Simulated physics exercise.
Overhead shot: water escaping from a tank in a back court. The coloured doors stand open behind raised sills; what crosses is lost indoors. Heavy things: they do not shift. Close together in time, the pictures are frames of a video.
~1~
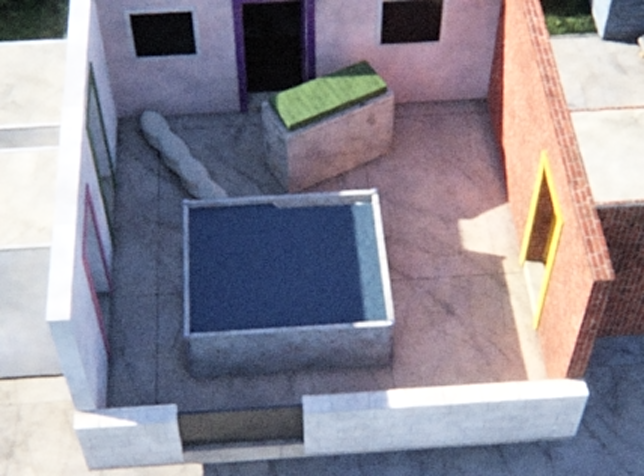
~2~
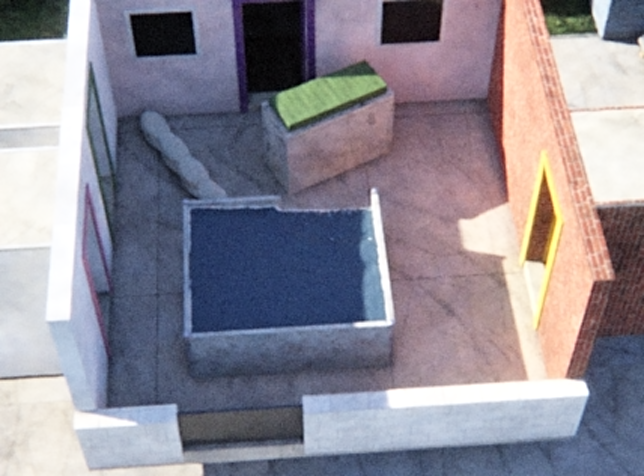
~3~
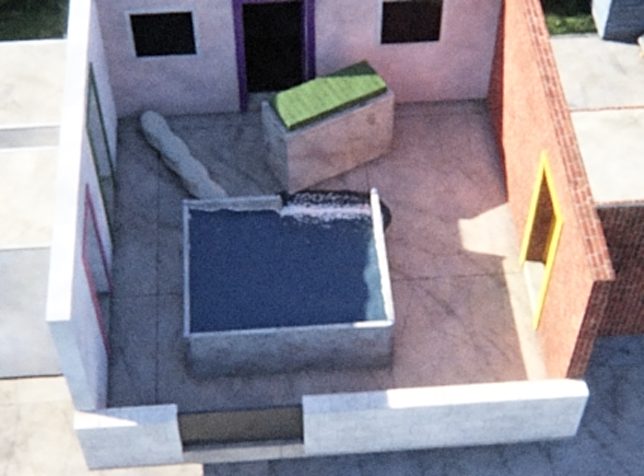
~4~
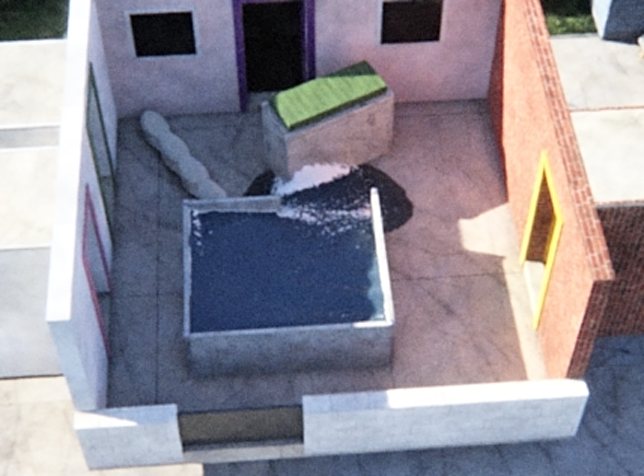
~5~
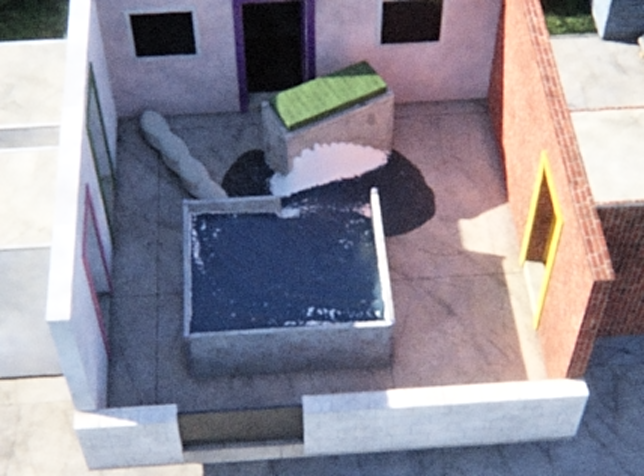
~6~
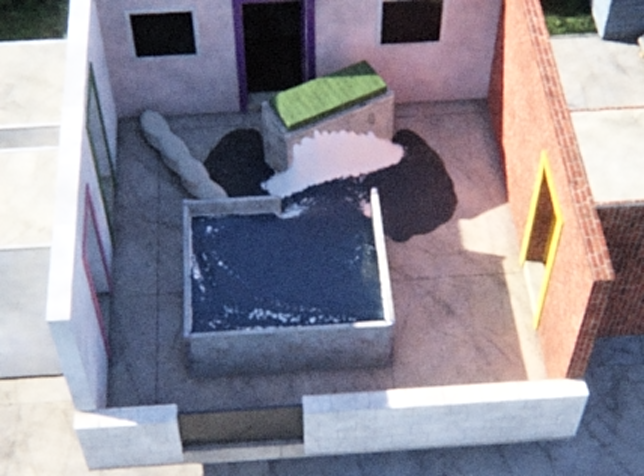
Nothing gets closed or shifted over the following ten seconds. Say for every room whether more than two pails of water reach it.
At the end, pink door: Too much water; green door: Little enough water; yellow door: Little enough water; purple door: Too much water.
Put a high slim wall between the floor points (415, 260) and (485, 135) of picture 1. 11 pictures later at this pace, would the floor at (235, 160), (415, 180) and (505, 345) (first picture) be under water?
Log, spots one to three: Swamped; swamped; spared.
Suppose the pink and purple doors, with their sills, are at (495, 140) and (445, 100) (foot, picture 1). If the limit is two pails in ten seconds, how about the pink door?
The pink one goes past it.
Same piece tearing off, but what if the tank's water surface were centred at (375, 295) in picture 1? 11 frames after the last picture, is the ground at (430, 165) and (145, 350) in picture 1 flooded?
Submerged and unflooded.
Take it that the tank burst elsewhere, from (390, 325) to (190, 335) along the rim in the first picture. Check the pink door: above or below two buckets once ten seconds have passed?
The pink door crosses the line.
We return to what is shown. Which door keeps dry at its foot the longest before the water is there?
Result: The one in pink.
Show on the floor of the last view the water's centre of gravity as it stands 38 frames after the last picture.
Centre of the water: Near (329, 246).
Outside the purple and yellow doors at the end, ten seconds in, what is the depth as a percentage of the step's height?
Roughly 110 and 50 %.
A moment on, water covers 30 % of the floor; the pink door not reached, the green door not reached, the yellow door not reached, the purple door not reached.
Next, water covers 45 % of the floor; the pink door not reached, the green door wet at the sill, nothing in, the yellow door wet at the sill, nothing in, the purple door wet at the sill, nothing in.
Then, water covers 75 % of the floor; the pink door wet at the sill, nothing in, the green door wet at the sill, nothing in, the yellow door wet at the sill, nothing in, the purple door under two buckets in.
Later, water covers 95 % of the floor; the pink door wet at the sill, nothing in, the green door wet at the sill, nothing in, the yellow door wet at the sill, nothing in, the purple door over two buckets in.
In the end, water covers 95 % of the floor; the pink door over two buckets in, the green door wet at the sill, nothing in, the yellow door wet at the sill, nothing in, the purple door far over two buckets in.
